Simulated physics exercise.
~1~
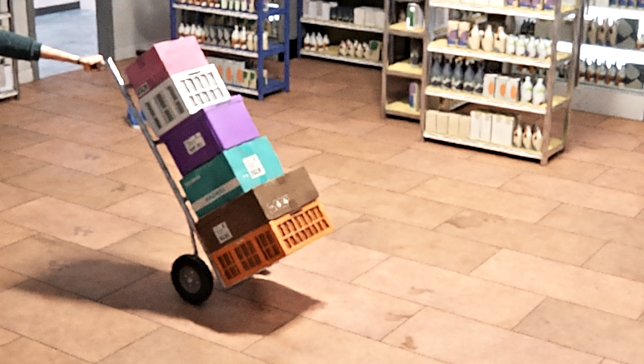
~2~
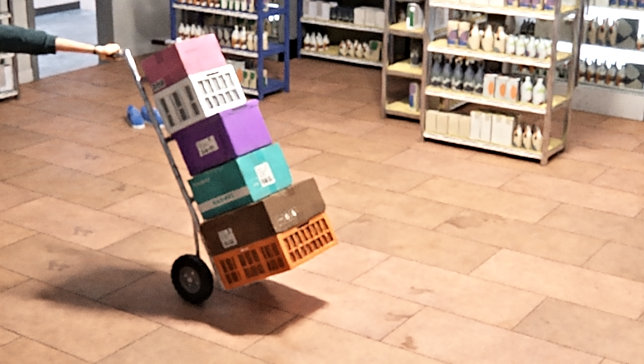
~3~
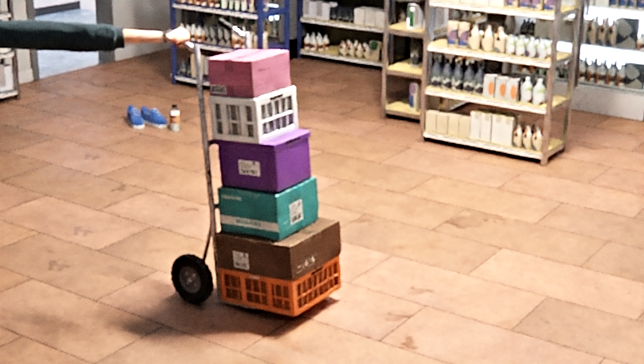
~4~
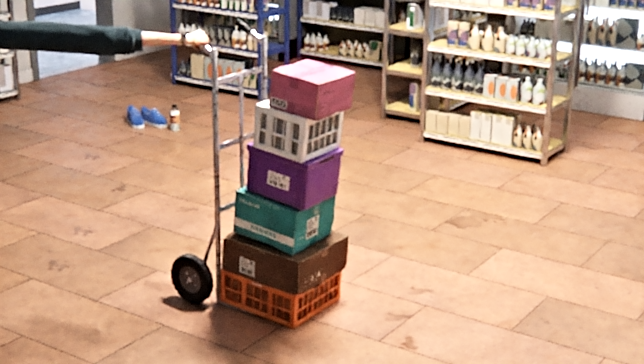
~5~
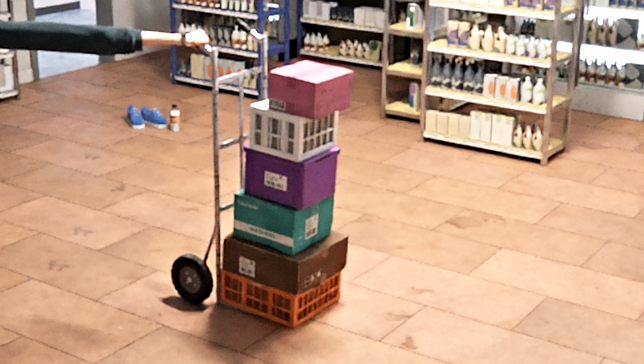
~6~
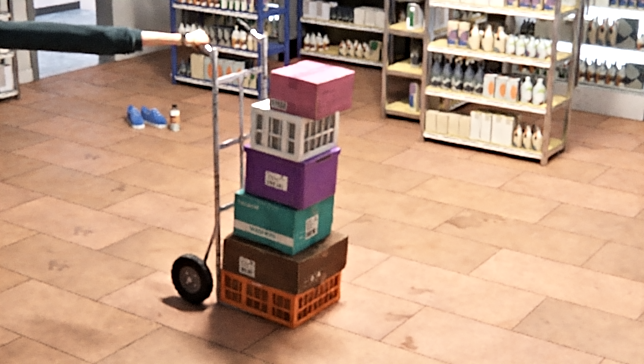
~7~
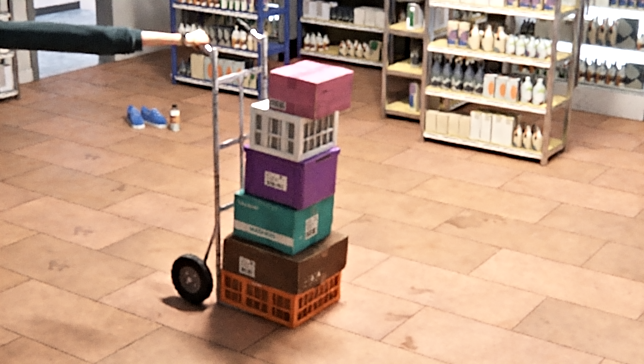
A sack truck loaded with a leaning stack of boxes and crates stands tilted back on a tan tiled shop floor, seen from above, with shelves of bottles behind. From the top, the load is pink, white, purple, turquoise and brown, with an orange crate at the bottom. A hand reaching in from the left grips the handle and swings the truck upright, uncovering blue shoes and a small bottle on the floor behind. As it comes upright, the upper pieces shift to the right, away from the frame. The stack then stays standing, slightly uneven, while the hand remains at the handle.
